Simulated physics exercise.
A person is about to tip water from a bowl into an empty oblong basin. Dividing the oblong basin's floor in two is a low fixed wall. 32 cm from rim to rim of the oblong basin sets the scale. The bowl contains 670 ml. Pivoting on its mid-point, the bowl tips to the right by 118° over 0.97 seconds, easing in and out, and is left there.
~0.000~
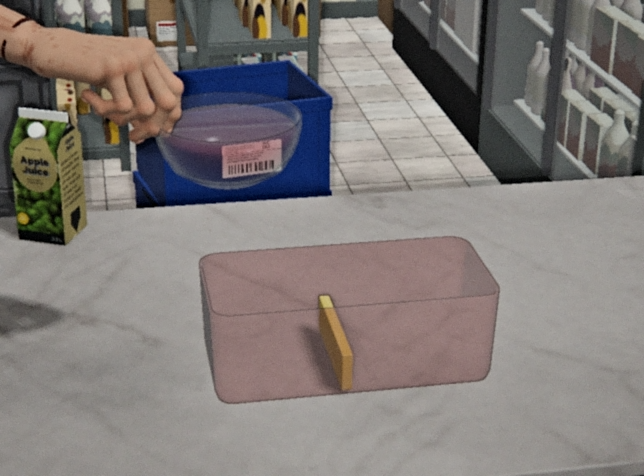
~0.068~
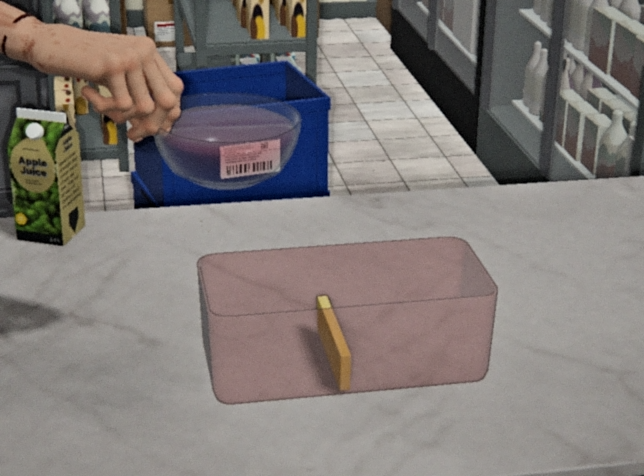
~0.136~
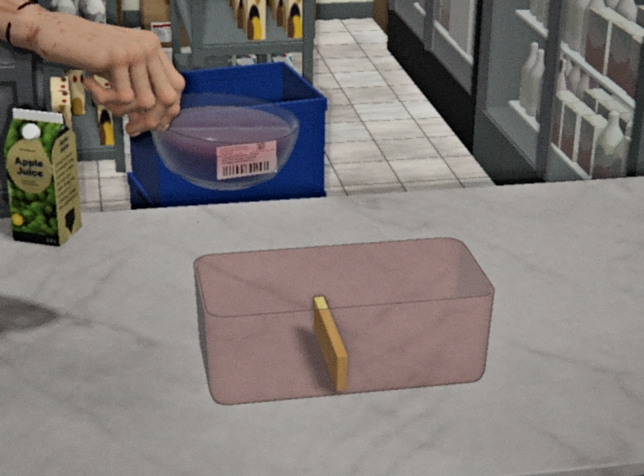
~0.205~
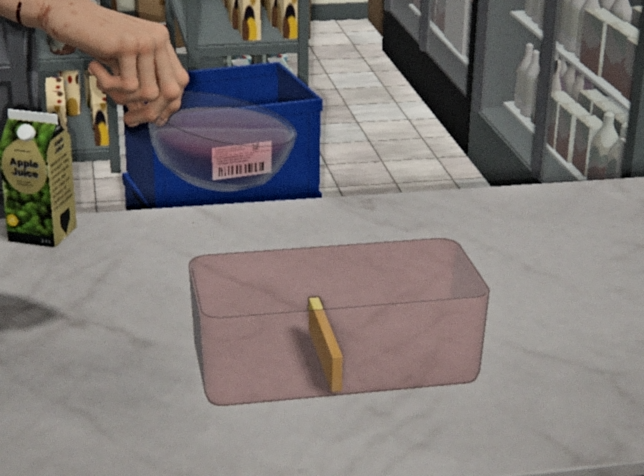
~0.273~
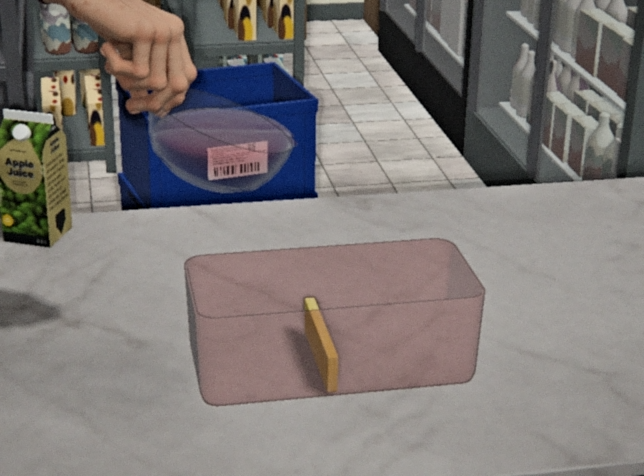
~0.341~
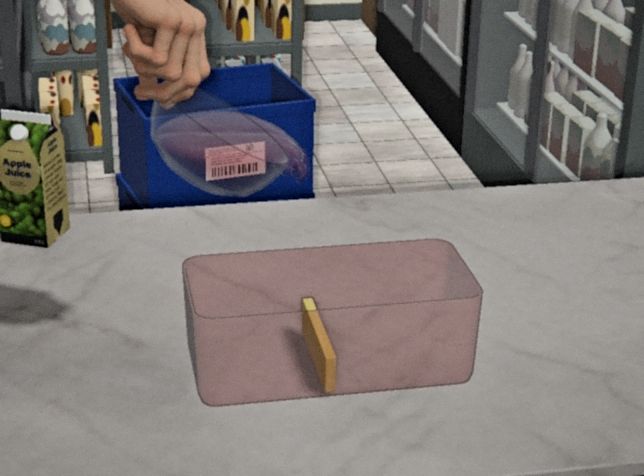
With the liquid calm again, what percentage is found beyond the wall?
Beyond the wall there is roughly 70 percent.
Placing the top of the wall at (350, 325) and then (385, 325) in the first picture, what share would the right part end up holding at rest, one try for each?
I'd say 55 percent on the first go, 10 percent on the next.
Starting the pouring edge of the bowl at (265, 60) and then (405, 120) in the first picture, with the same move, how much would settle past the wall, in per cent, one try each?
In turn about 50 and 85 per cent.
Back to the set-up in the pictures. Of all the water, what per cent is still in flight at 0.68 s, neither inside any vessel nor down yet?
Estimate: Some 32 % of the total.
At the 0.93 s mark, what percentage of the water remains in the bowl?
About 0 % is still there.
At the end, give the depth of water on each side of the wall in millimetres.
Left 10 mm, right 20 mm.
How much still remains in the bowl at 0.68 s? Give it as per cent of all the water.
Portion remaining: Approx. 9 per cent.
By 0.68 s the tilt is 94° and 9 per cent is still to pour, 4 is left of the wall and 56 right of it.
By 0.93 s the tilt is 117° and 0 per cent is still to pour, 30 is left of the wall and 69 right of it.
By 1.19 s the tilt is 118° and 0 per cent is still to pour, 29 is left of the wall and 70 right of it.
By 1.47 s the tilt is 118° and 0 per cent is still to pour, 29 is left of the wall and 70 right of it.
At rest 29 per cent lies left of the wall, 70 right of it and 1 outside.
